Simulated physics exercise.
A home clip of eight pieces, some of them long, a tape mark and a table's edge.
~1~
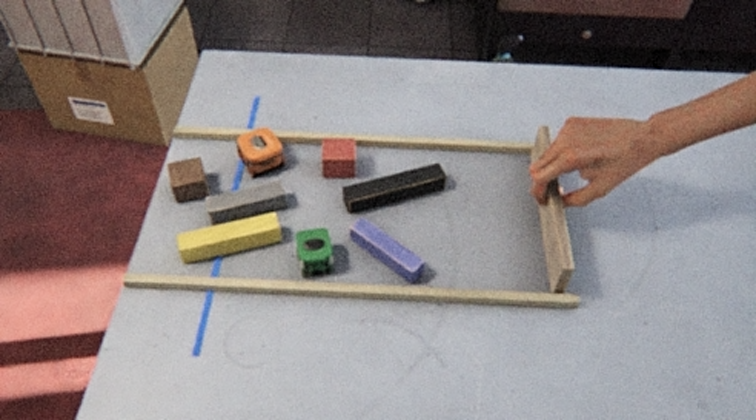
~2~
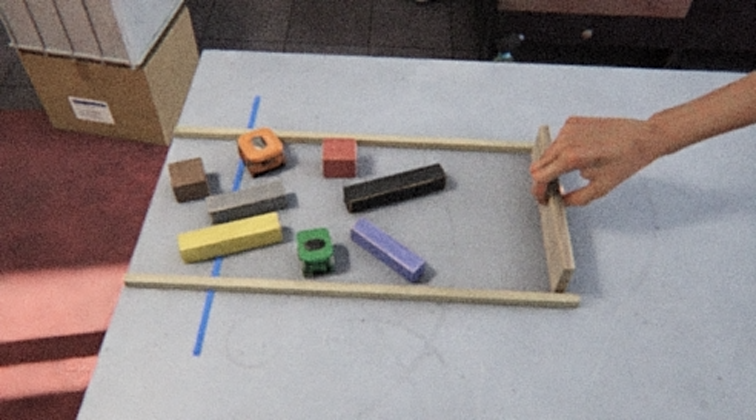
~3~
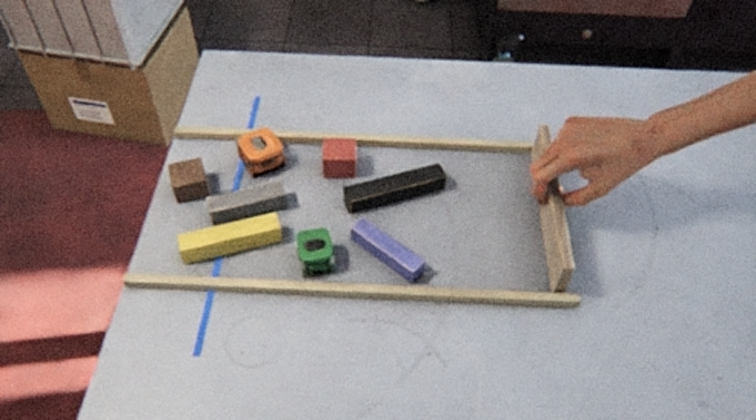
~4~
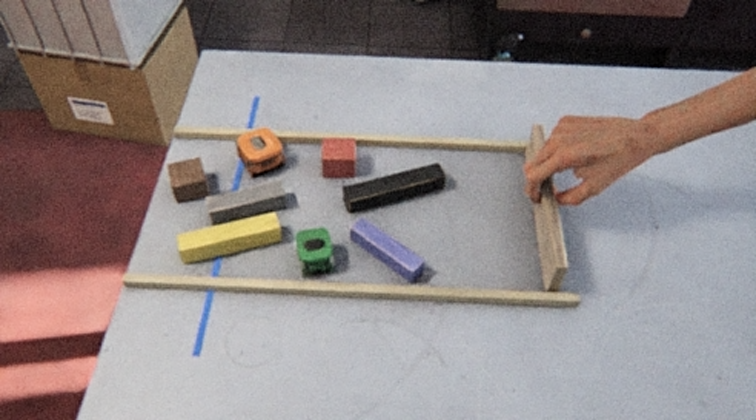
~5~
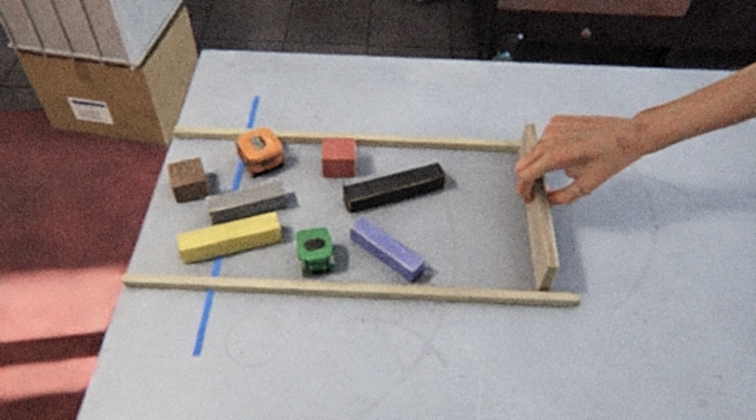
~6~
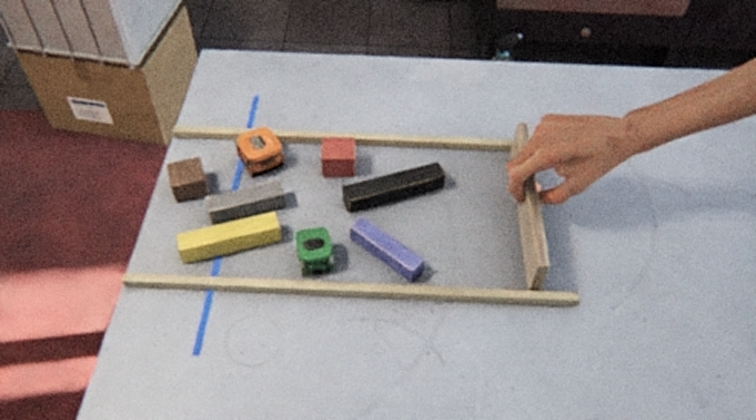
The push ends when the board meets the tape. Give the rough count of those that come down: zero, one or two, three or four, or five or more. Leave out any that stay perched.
In the end the number that fall off is one or two.
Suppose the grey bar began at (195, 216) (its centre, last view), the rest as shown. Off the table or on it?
The grey bar holds on.
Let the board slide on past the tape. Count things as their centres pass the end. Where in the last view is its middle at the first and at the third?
First at (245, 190), next at (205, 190).
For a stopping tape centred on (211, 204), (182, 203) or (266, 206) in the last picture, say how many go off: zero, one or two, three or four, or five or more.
Taking them in turn, 1 or 2; either three or four; zero.
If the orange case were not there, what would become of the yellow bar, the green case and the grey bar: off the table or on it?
The yellow bar goes over, the green case remains up, the grey bar does not fall.
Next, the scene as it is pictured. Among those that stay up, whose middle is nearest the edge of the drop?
Foremost is the brown block.
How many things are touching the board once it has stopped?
That makes 3.
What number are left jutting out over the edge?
Overhanging: 1.
Soon after, none off yet; brown block at rest near (188, 180); yellow bar at rest near (230, 238); grey bar at rest near (247, 202).
After that, none off yet; brown block at rest near (188, 180); yellow bar displaced a little near (217, 244); grey bar at rest near (246, 202).
And then, none off yet; brown block at rest near (188, 180); yellow bar displaced about its own width near (159, 251); grey bar displaced a little near (221, 190).
In the end, the number that fall off is one or two; gone, yellow bar.
